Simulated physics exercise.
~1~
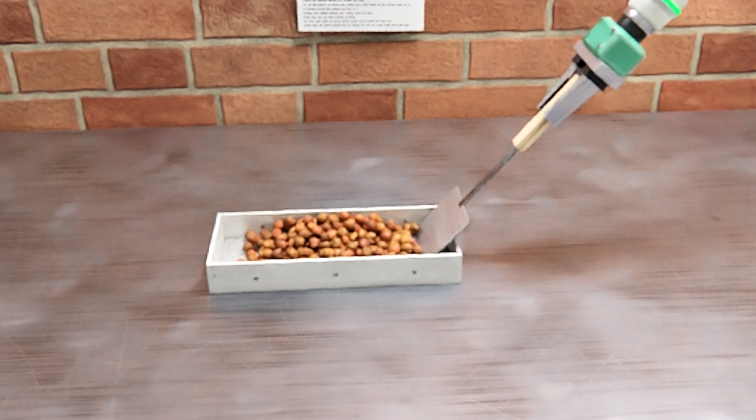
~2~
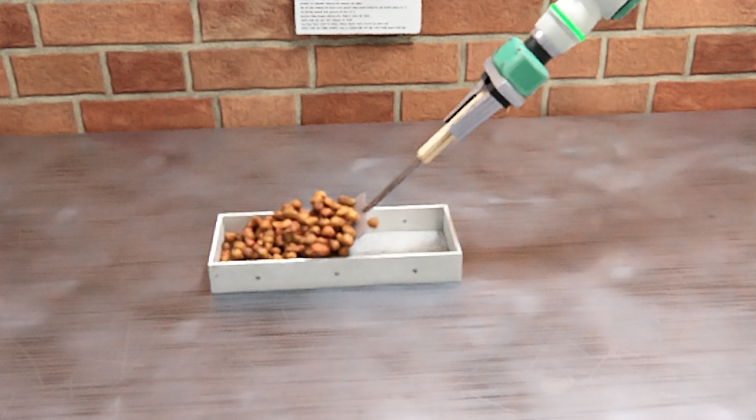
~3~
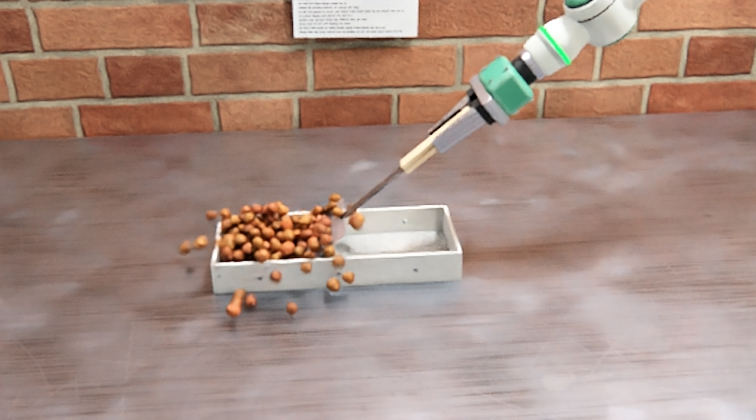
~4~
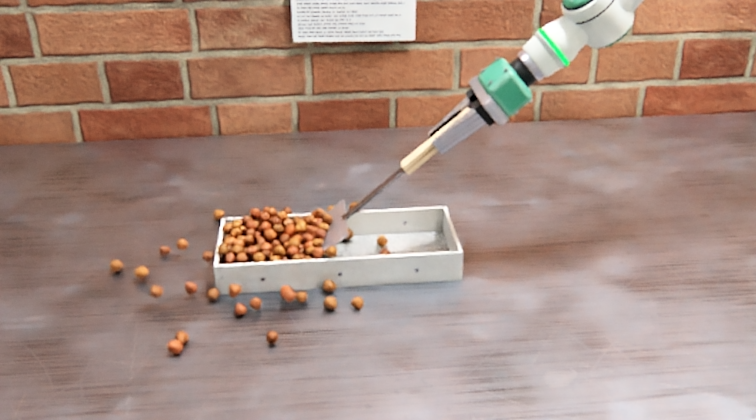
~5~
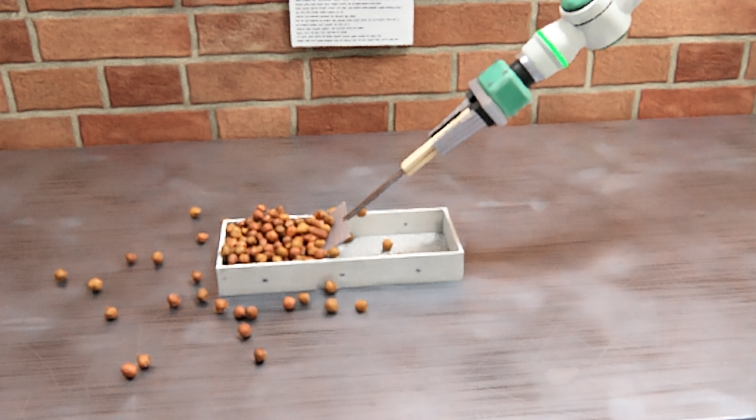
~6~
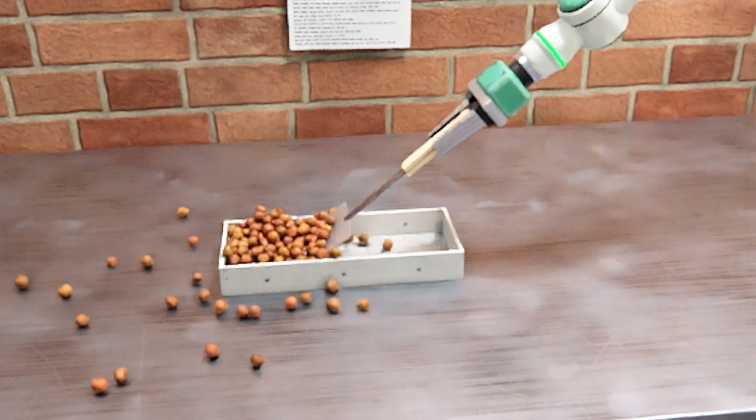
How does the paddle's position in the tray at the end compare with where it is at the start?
At the start the paddle is at the right end of the tray, and by the end it is farther left, near the middle of the tray.
